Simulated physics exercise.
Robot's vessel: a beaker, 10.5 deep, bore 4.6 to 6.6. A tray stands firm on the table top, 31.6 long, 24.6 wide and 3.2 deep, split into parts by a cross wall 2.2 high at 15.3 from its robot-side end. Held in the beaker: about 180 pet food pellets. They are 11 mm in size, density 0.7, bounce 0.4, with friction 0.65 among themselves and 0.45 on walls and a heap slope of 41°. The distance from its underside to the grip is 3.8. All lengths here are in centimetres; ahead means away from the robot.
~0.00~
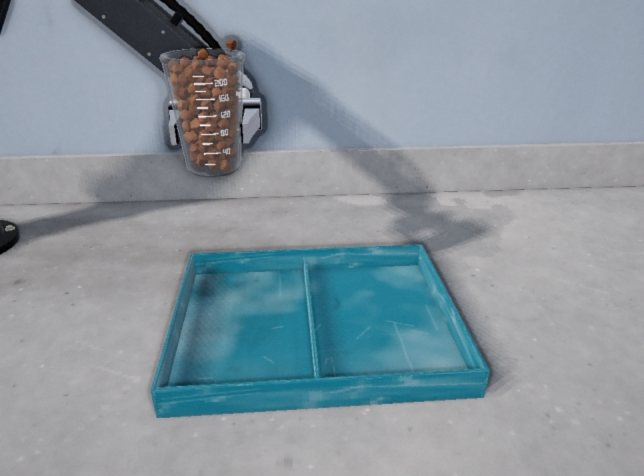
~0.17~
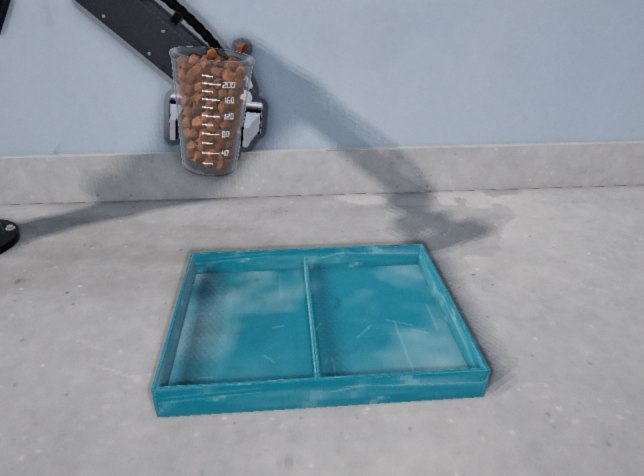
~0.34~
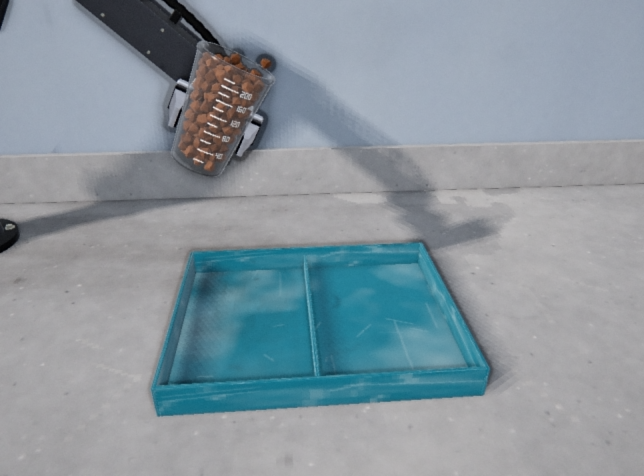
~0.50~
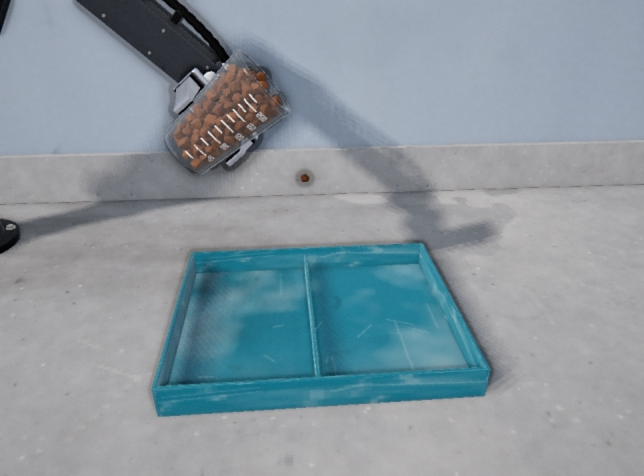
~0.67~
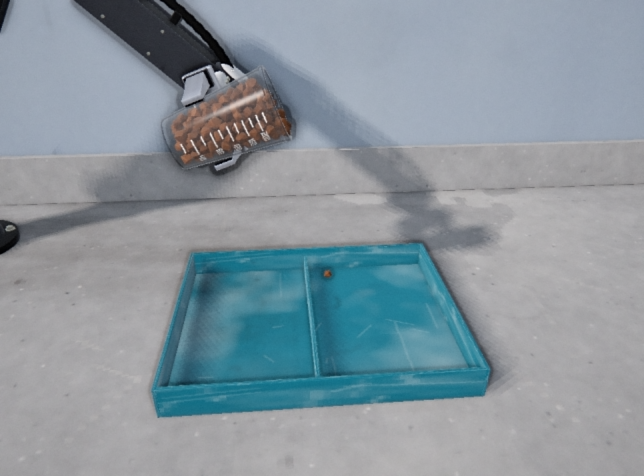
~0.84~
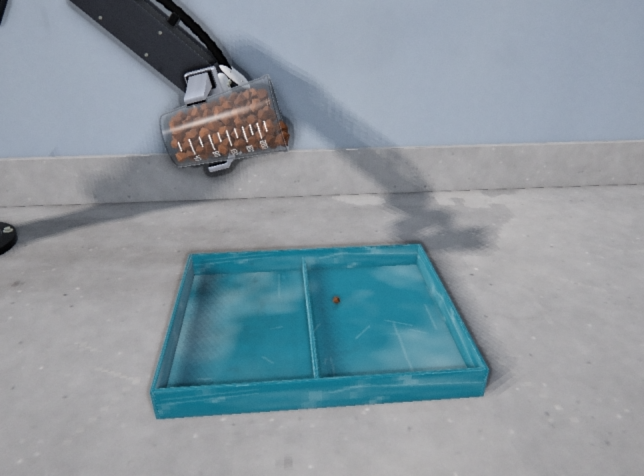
A teal tray split in two by a thin wall rests on a pale grey surface before a light blue wall, seen from slightly above by a still camera. At upper left, a dark robot arm holds a clear beaker packed with brown pellets. The arm tilts the beaker rightward until nearly sideways, and one pellet drops into the tray's right part and shifts slightly forward.
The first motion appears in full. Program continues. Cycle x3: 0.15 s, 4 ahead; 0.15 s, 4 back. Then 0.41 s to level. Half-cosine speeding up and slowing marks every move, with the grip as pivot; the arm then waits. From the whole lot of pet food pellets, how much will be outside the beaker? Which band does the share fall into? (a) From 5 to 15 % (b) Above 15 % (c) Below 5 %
b.
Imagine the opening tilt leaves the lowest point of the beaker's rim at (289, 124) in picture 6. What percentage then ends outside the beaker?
I'd put it at roughly 20 %.
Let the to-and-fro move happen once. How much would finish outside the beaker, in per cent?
Roughly 25 percent.
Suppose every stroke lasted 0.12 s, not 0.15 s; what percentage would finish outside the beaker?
It would be some 55 %.
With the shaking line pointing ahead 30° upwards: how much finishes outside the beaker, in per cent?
Close to 55 in a hundred.
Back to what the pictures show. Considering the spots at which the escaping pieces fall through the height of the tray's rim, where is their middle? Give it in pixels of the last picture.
Look at roughly (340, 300) in the last picture.
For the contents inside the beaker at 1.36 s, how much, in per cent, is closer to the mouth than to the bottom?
60 %.
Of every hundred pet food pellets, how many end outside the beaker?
The share is close to 40 per cent.
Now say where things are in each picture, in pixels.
The beaker middle at (209, 116), level; upper third of the load around (205, 75), from x 175 to 235, top at y 45; 178 in the beaker, in the first frame.
The beaker middle at (211, 115), tilted 7° forward; upper third of the load around (212, 74), from x 180 to 240, top at y 50, in the second frame.
The beaker middle at (216, 116), tilted 27° forward; upper third of the load around (225, 79), from x 185 to 265, top at y 60, in the third frame.
The beaker middle at (222, 120), tilted 50° forward; upper third of the load around (241, 91), from x 180 to 305, top at y 70; 177 in the beaker, 1 in flight or on a rim, in the fourth frame.
The beaker middle at (224, 125), tilted 70° forward; upper third of the load around (245, 106), from x 175 to 330, top at y 85; 177 in the beaker, 1 in the far-side part, in the fifth frame.
The beaker middle at (223, 128), tilted 77° forward; upper third of the load around (238, 112), from x 175 to 335, top at y 95; 177 in the beaker, 1 in the far-side part, in the sixth frame.
After 1.36 s, tilted 77° forward, highest piece 26 above the table; 128 in the beaker, 40 in the far-side part, 3 in the robot-side part, 7 in flight or on a rim.
After 1.89 s, tilted 55° forward, highest piece 27 above the table; 104 in the beaker, 61 in the far-side part, 11 in the robot-side part, 2 in flight or on a rim.
After 2.35 s, level, highest piece 29 above the table; 104 in the beaker, 62 in the far-side part, 12 in the robot-side part.
After 3.40 s, level, highest piece 29 above the table; 104 in the beaker, 62 in the far-side part, 12 in the robot-side part.
In the end, 104 in the beaker, 62 in the far-side part, 12 in the robot-side part. That is 42 % outside the beaker.
